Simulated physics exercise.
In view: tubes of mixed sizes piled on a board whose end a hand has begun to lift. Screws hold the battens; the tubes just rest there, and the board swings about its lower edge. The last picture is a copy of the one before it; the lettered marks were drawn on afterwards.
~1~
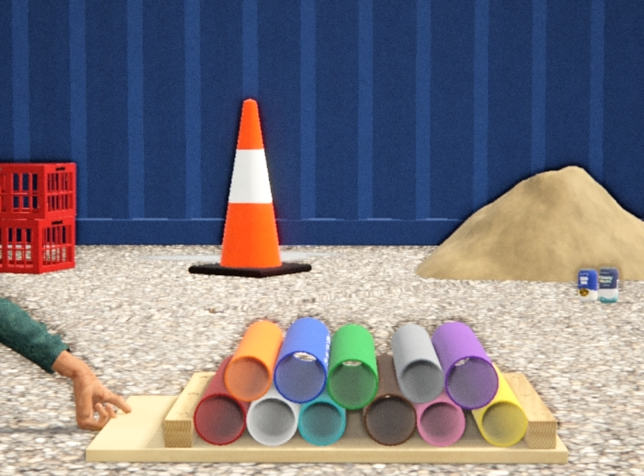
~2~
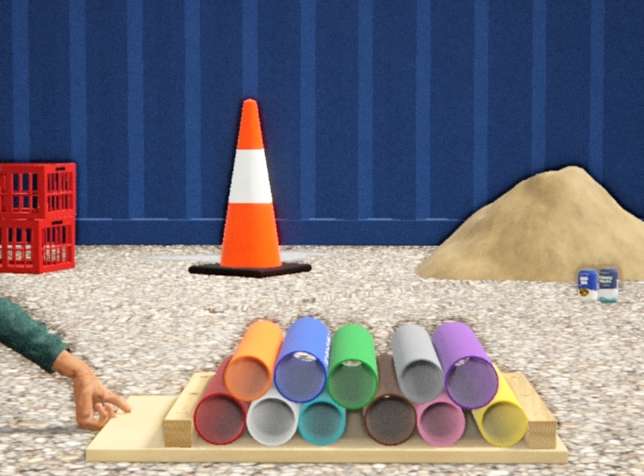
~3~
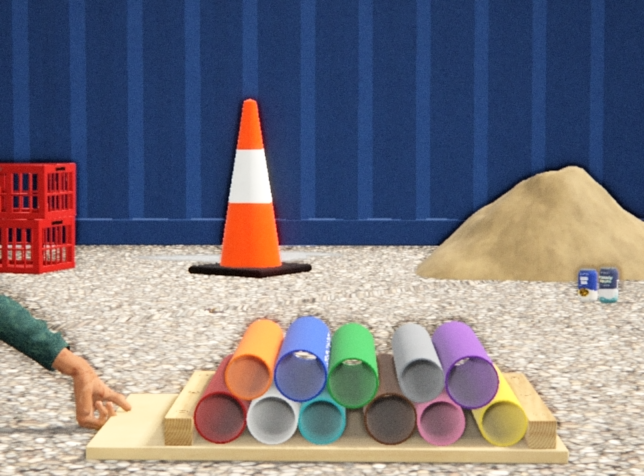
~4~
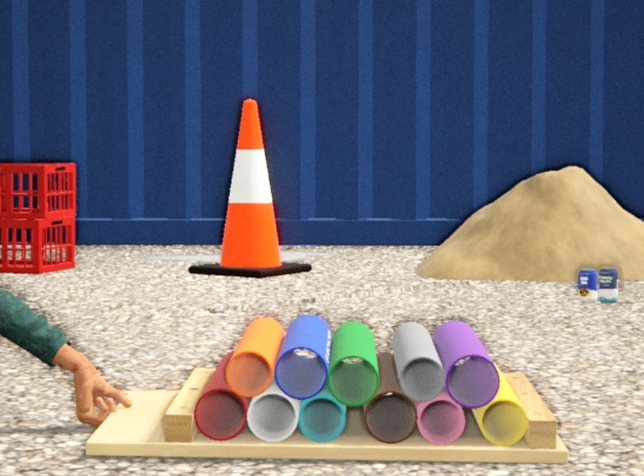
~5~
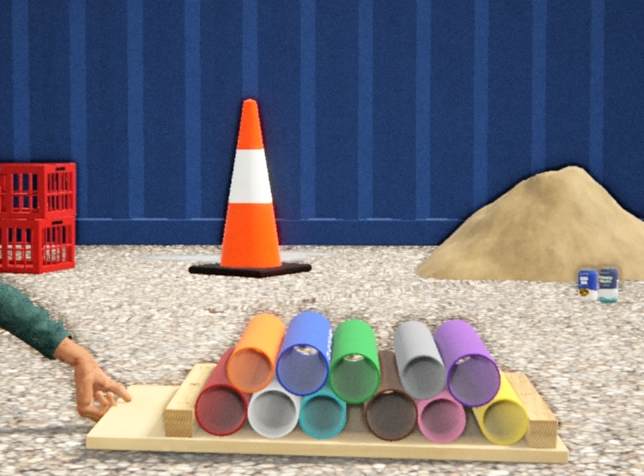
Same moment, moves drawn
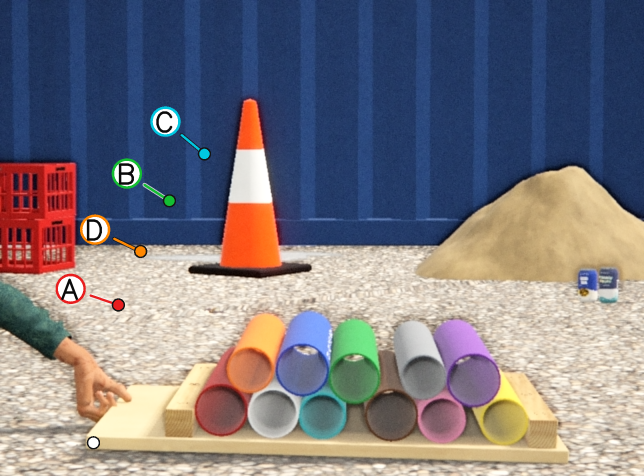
A hand in a dark green sleeve reaches in from the left to a pale wooden board on gravel, seen from the front against a blue ribbed metal wall. Colourful tubes lie in two rows between battens, with a red crate, an orange-and-white cone and a sand heap behind. The hand raises the board's left end very slightly, the tubes shifting minutely with it, while the view stays still.
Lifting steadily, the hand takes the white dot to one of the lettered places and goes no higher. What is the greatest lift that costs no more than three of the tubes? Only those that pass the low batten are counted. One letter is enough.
Raise it to A.
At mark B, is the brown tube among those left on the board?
The brown tube: Yes.
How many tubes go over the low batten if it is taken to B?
With B, five.
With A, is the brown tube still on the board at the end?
Yes.
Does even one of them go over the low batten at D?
Yes.
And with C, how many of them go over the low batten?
With C, five.
On the marked copy, A at (118, 305); B at (169, 201); C at (205, 154); D at (141, 251); the white dot at (93, 443).
Following A. Soon after the start, board at 14°.
Later, board at 19°.
In the end, board at 19°, one over the low batten (purple).
As for the rest, B five over the low batten; C five over the low batten; D four over the low batten (green, grey, blue, purple).
